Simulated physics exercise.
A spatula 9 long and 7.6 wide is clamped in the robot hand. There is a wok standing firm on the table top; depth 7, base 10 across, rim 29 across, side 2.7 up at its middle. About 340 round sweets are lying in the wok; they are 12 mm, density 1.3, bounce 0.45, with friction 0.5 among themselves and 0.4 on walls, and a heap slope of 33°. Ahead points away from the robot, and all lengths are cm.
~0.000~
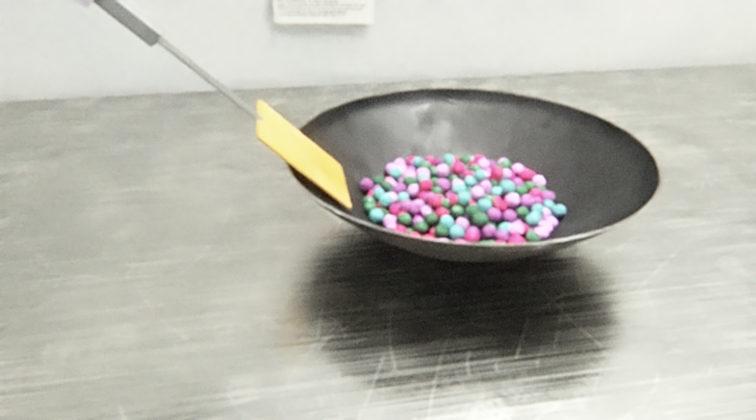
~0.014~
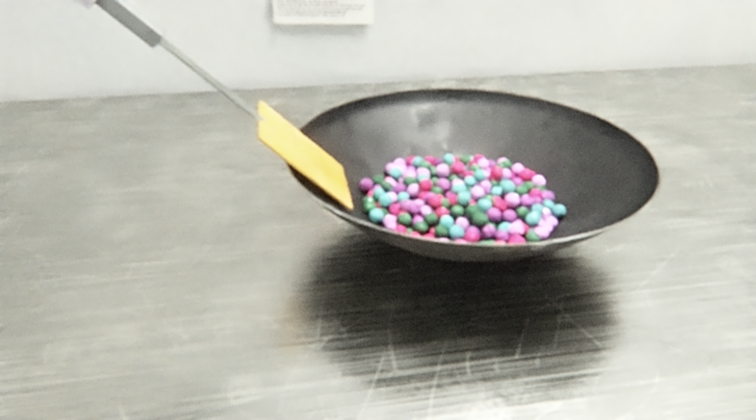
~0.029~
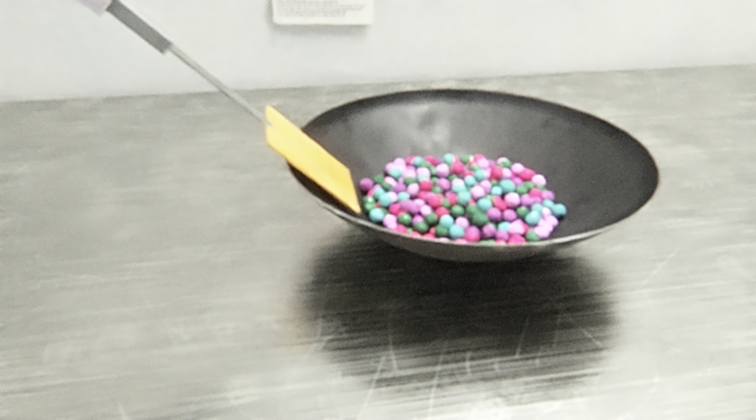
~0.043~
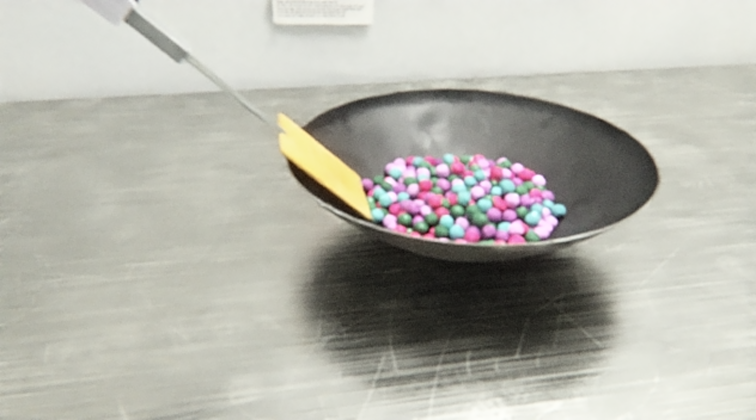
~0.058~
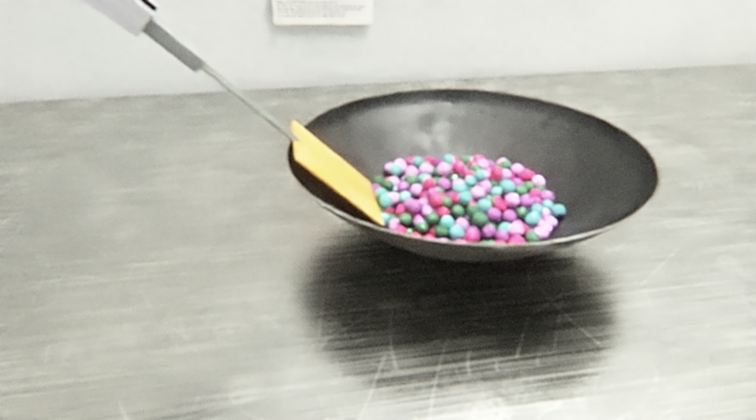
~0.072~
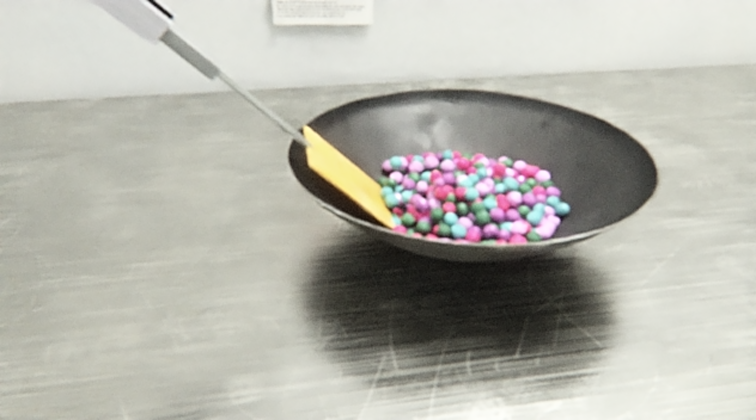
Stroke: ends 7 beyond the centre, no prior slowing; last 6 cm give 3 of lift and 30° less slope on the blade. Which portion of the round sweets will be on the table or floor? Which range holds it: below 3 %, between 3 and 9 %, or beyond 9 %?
The range below 3 %.
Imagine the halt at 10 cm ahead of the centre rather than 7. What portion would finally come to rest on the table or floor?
Roughly 15 %.
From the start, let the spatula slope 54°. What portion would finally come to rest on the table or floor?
Estimate for that slope: Some 0 per cent.
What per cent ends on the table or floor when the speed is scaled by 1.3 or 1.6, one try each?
Around 10 per cent, then around 15 per cent, would end on the table or floor.
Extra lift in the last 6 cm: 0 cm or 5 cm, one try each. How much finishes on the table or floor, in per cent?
Roughly 0 per cent, then 10 per cent.
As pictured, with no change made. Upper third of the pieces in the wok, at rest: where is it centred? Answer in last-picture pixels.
I'd say around pixel (564, 161).
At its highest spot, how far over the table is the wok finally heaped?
Close to 7.5 centimetres high.
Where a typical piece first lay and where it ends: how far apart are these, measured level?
The figure is about 4 cm.
After 0.14 s, sloping 45°, highest piece 7 above the table; 340 in the wok.
After 0.22 s, sloping 34°, highest piece 7 above the table; 340 in the wok.
After 0.45 s, sloping 15°, highest piece 8 above the table; 339 in the wok, 1 on the blade or in flight.
After 1.50 s, sloping 15°, highest piece 7 above the table; 339 in the wok, 1 on the table or floor.
In the end, 339 in the wok, 1 on the table or floor. That is 0 % on the table or floor.
